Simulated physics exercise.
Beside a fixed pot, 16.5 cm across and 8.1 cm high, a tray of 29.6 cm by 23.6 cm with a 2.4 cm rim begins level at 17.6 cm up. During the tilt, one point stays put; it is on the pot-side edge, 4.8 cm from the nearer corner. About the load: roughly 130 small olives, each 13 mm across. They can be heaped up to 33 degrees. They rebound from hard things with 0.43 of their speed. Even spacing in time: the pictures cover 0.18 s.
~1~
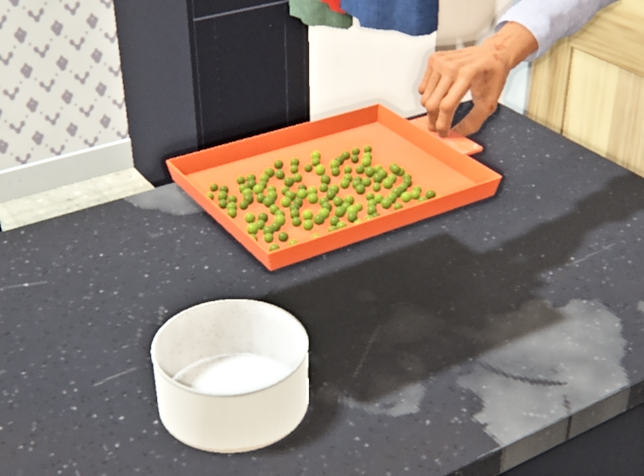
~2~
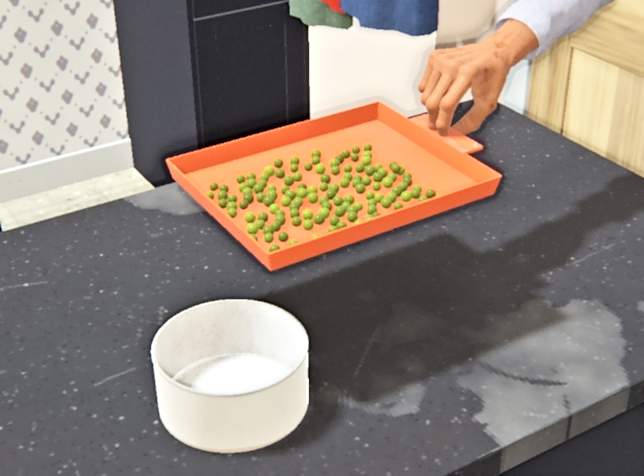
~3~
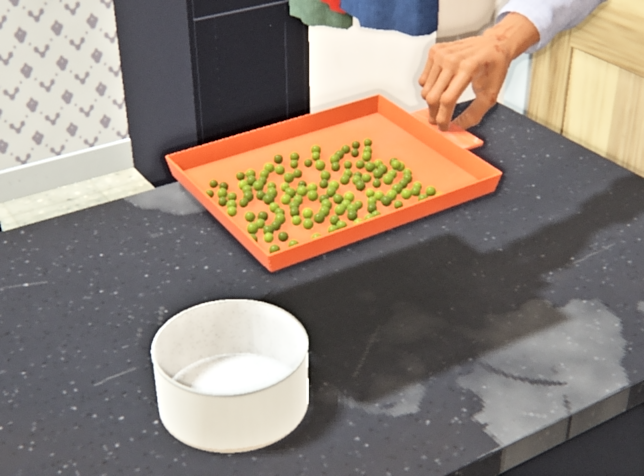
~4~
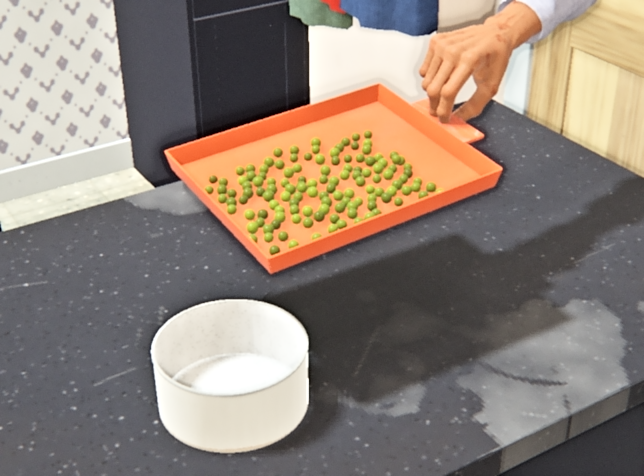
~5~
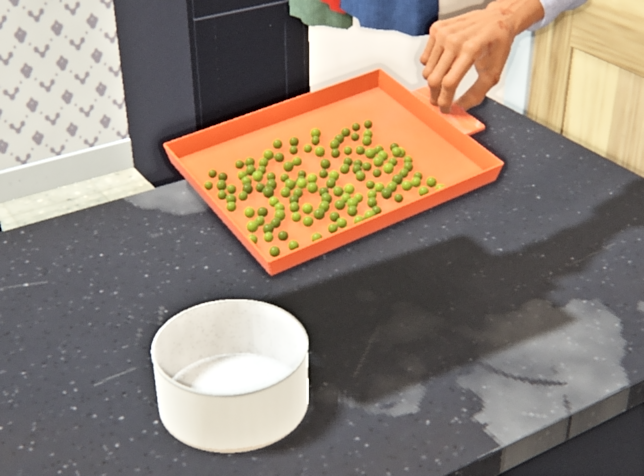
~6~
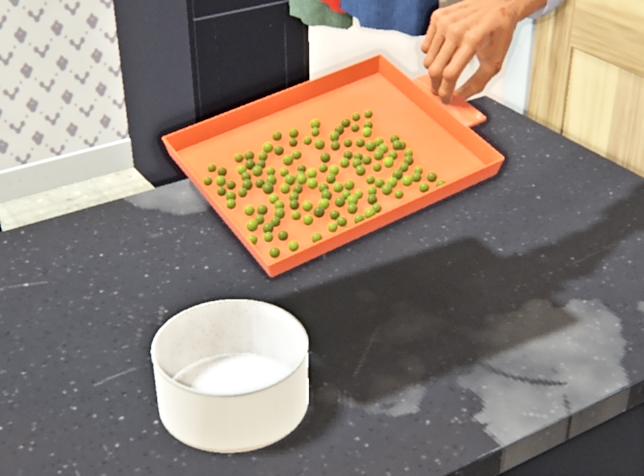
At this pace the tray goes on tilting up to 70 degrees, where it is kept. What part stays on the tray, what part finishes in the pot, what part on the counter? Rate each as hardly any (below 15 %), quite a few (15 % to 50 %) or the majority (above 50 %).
I would put it this way: Tray: The majority, pot: Hardly any, counter: Hardly any.
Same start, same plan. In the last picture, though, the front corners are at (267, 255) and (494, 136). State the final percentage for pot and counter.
Pot 10 % / counter 0 %.
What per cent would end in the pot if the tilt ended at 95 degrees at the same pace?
Near 60 %, then.
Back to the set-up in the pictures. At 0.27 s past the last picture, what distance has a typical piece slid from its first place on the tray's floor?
Around 4 centimetres.
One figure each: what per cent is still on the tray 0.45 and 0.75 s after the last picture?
In order, near 100 and near 95.
Then, 0.27 s after the last picture, tilt 41 degrees; the tray holds 100 %, the pot 0 %.
Then, 0.45 s after the last picture, tilt 60 degrees; the tray holds 100 %, the pot 0 %.
Then, 0.75 s after the last picture, tilt 70 degrees; the tray holds 95 %, the pot 0 %.
In the end, tray 95 %, pot 5 %, counter 0 %.
